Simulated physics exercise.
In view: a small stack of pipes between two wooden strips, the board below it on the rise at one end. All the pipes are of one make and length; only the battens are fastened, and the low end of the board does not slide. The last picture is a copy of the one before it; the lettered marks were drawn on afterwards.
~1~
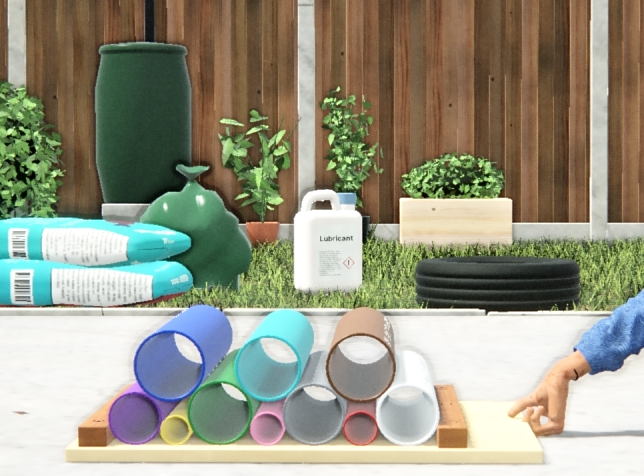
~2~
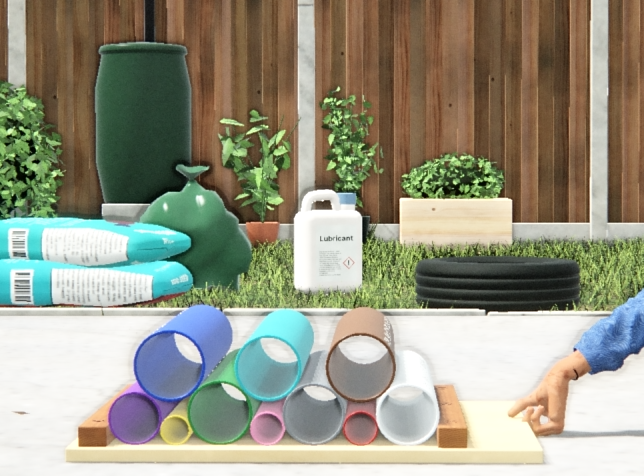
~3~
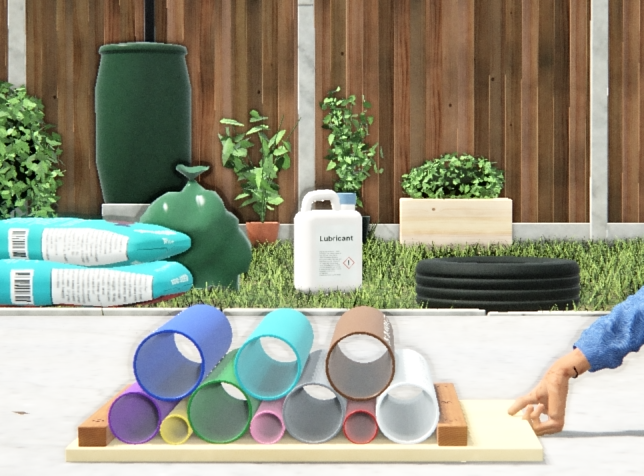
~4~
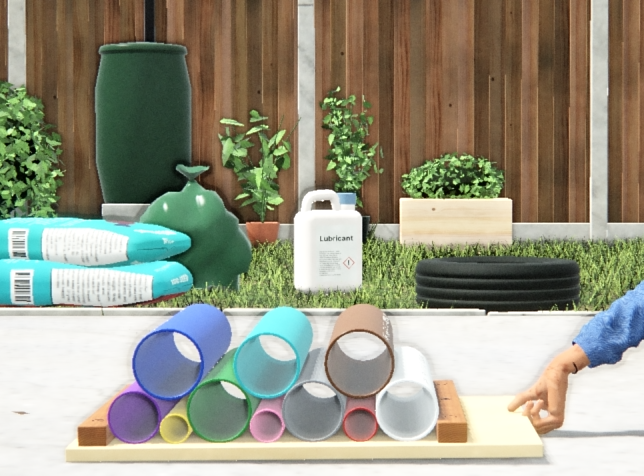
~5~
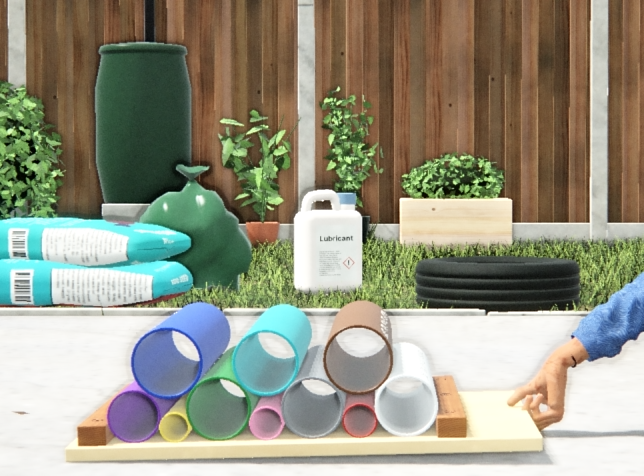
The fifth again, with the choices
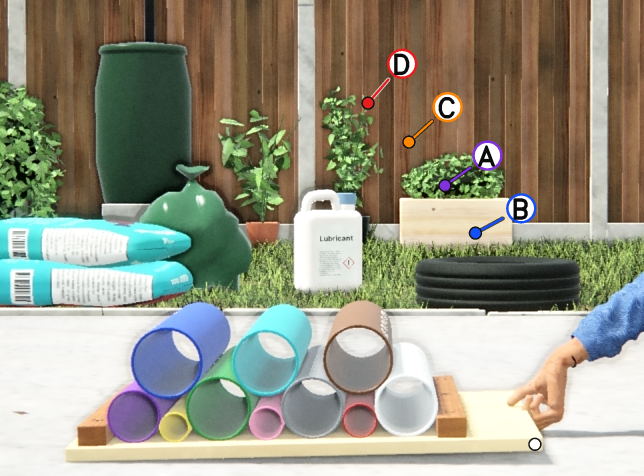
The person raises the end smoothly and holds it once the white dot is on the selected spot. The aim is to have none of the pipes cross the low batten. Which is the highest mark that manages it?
The answer is mark B.
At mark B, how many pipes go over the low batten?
At B the number is none.
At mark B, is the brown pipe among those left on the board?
Yes, with B.
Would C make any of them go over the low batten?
Yes, at C.
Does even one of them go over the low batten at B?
At B: No.
On the copy, A at (445, 186); B at (475, 233); C at (409, 142); D at (368, 103); the white dot at (535, 444).
On B. First, board at 17°.
Then, board at 28°.
Finally, board at 28°, none over the low batten.
By contrast, A one over the low batten (blue); C one over the low batten (blue); D seven over the low batten.
